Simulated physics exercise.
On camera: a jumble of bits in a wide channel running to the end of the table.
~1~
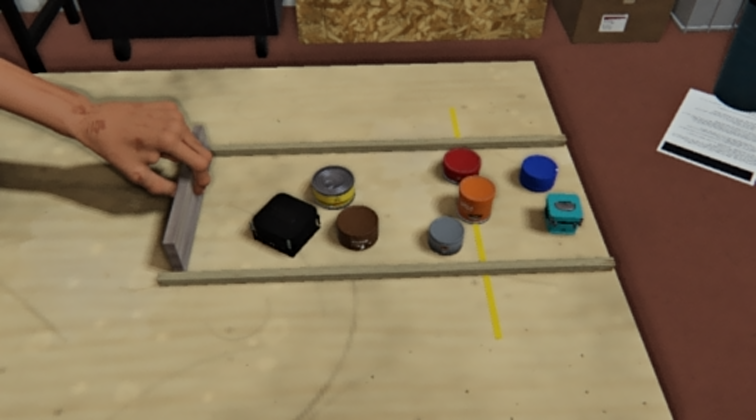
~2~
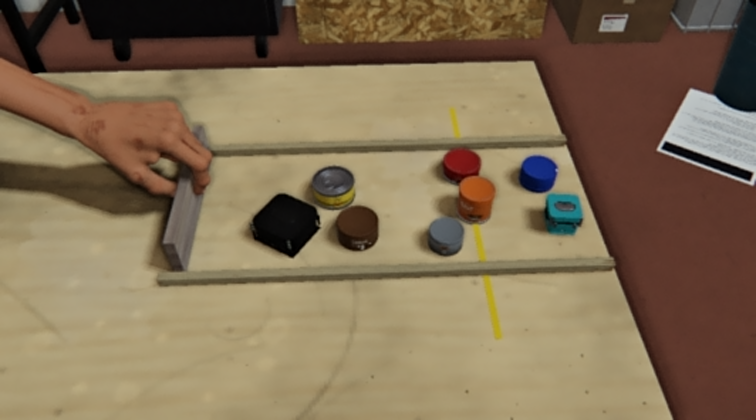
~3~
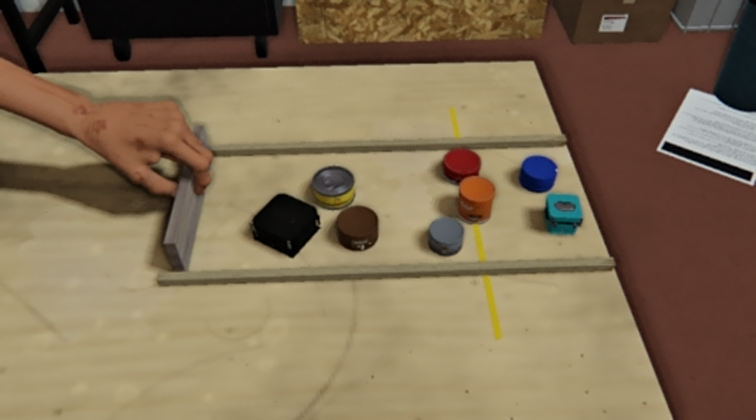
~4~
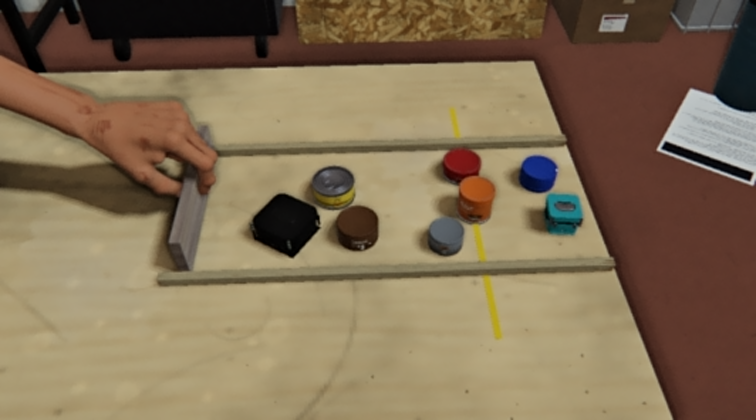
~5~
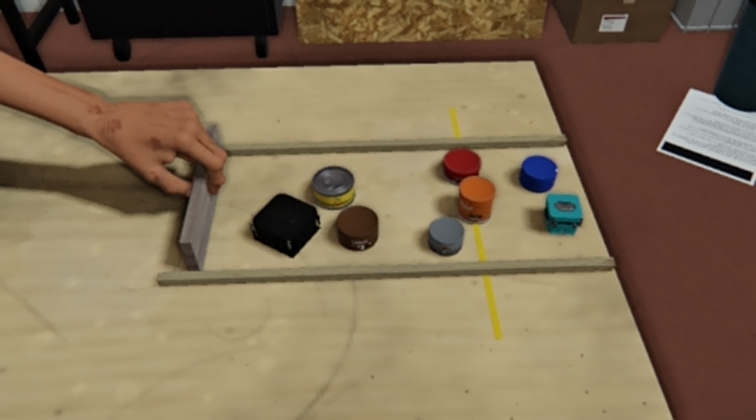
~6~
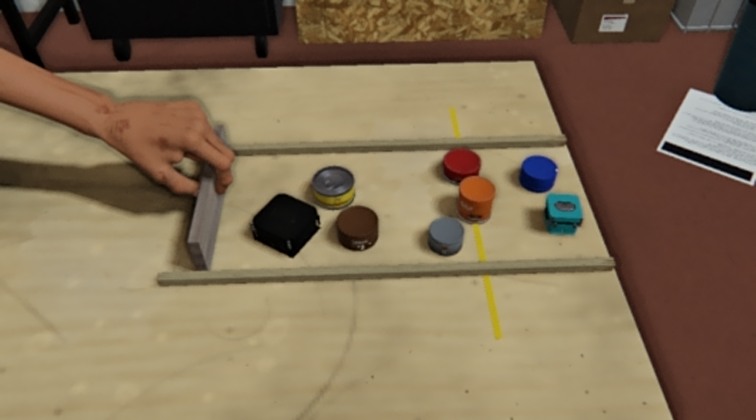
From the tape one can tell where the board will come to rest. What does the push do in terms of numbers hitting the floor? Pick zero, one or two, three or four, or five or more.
It sends zero to the floor.
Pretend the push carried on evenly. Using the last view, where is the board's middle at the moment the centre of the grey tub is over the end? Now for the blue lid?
The grey tub gives roughly (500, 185), the blue lid roughly (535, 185).
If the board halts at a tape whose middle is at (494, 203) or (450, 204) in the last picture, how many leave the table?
The floor gets 1 the first time and 0 the second.
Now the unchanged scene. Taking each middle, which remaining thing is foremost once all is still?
That would be the turquoise case.
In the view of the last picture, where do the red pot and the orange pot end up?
The red pot finishes at (488, 156); the orange pot finishes at (538, 191).
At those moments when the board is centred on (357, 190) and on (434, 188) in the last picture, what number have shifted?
That gives 4 for the first and 6 for the second.
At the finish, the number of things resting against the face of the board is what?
The figure is 2.
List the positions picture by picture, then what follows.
The first picture shows turquoise case (562, 215); blue lid (538, 174); orange pot (476, 200); board (190, 195); tape (471, 203).
The second picture shows blue lid (538, 174); red pot (462, 167).
The third picture shows orange pot (476, 201); grey tub (446, 237).
The fourth picture shows turquoise case (562, 215); board (195, 195).
The fifth picture shows blue lid (538, 174); black case (286, 225).
The sixth picture shows turquoise case (562, 215); blue lid (538, 174); orange pot (476, 201); board (212, 195); tape (471, 203).
Soon after, none off yet; turquoise case at rest near (562, 215); blue lid at rest near (538, 174); orange pot at rest near (476, 201).
At rest, the number that fall off is zero.
